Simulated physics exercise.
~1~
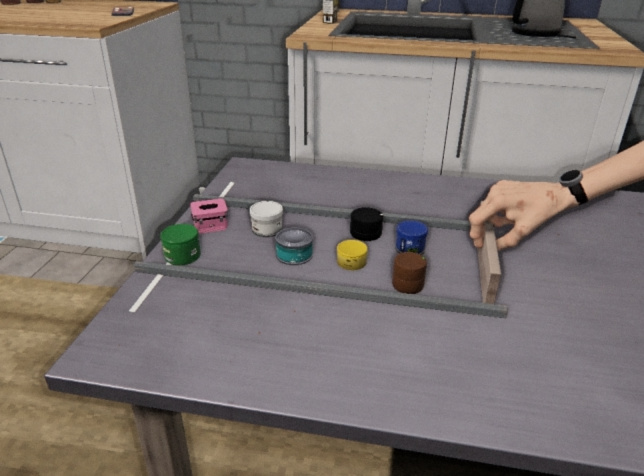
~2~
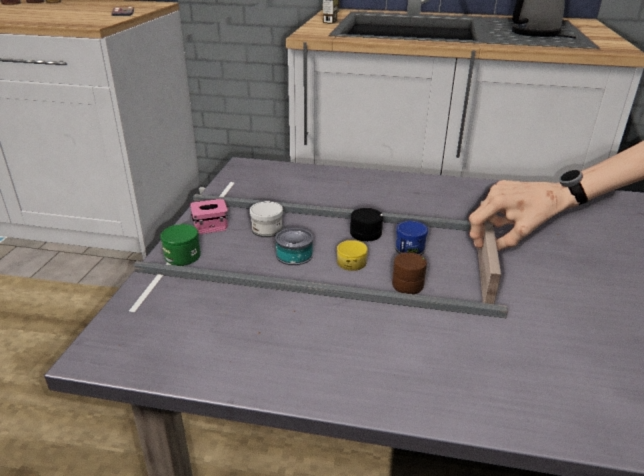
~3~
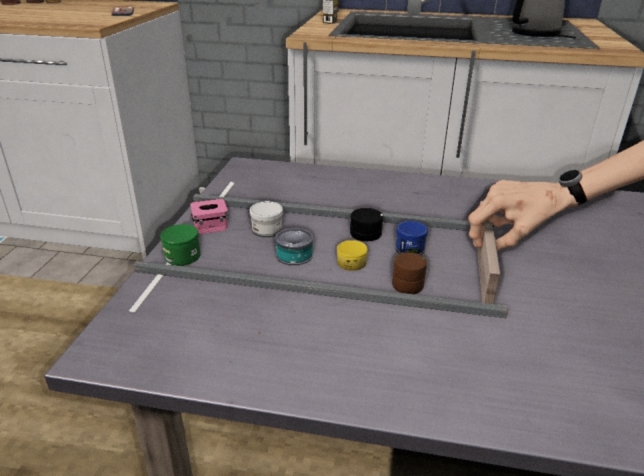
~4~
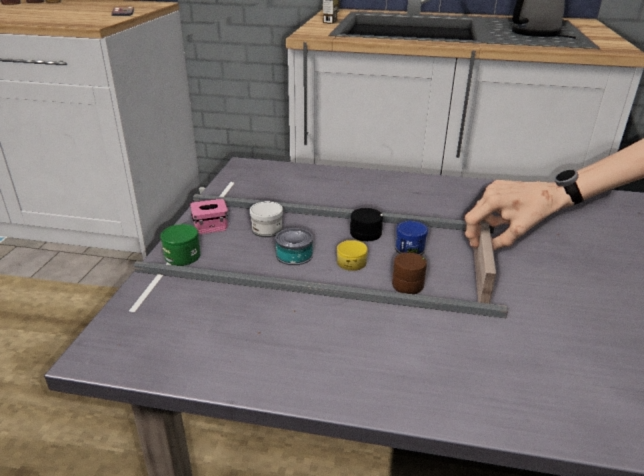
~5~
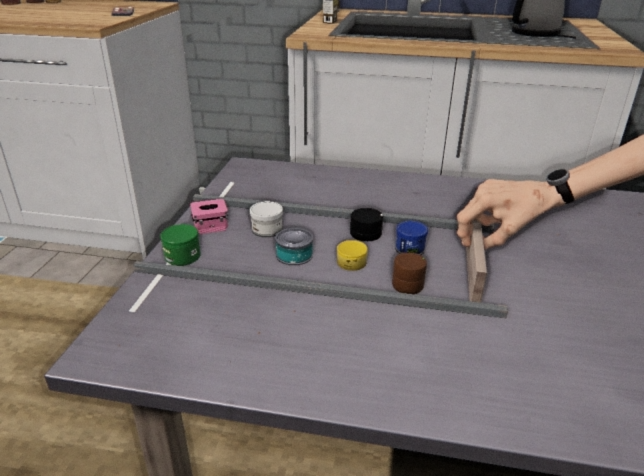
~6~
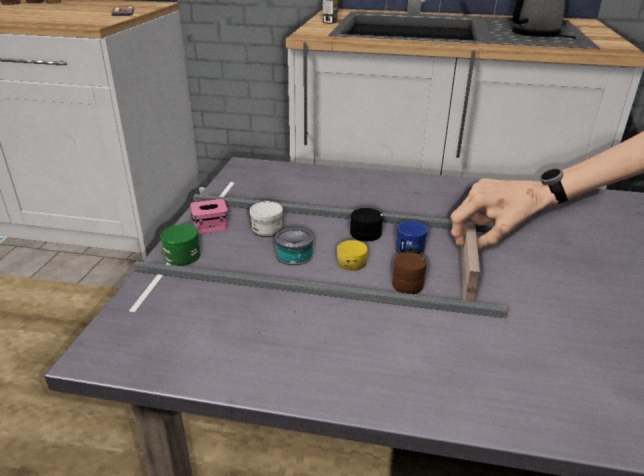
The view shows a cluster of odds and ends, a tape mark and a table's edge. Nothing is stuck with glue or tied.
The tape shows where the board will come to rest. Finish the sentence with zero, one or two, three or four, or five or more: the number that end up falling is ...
The number that end up falling is three or four.
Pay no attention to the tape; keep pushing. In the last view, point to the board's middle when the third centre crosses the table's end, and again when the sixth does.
I'd put it close to (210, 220) and later close to (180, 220).
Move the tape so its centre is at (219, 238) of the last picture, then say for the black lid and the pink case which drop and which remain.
Result - the black lid is safe, the pink case is gone.
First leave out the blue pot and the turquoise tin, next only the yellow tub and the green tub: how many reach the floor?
2 for the first case, 2 for the second.
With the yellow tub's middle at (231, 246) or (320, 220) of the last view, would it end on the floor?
At the first place it goes off the edge, and at the second it goes off the edge.
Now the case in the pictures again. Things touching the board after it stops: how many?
That number would be 4.
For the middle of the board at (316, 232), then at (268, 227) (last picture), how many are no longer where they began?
First position 5; second position 7.
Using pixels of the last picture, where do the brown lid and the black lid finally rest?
You'll see the brown lid at (159, 245), with the black lid at (195, 202).
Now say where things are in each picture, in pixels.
Green tub (181, 245); pink case (210, 216); white tin (267, 219); board (487, 250); tape (192, 234), in the first picture.
Pink case (210, 216); blue pot (411, 239), in the second picture.
White tin (267, 219); board (486, 250), in the third picture.
Green tub (181, 245); brown lid (409, 273), in the fourth picture.
Pink case (210, 216); black lid (366, 225), in the fifth picture.
Green tub (181, 245); pink case (210, 216); white tin (267, 219); board (469, 248); tape (192, 234), in the sixth picture.
A little later, none off yet; green tub at rest near (181, 245); pink case at rest near (210, 216); white tin at rest near (267, 219).
When it is over, the number that fall off is three or four; down, turquoise tin, white tin, pink case and green tub.
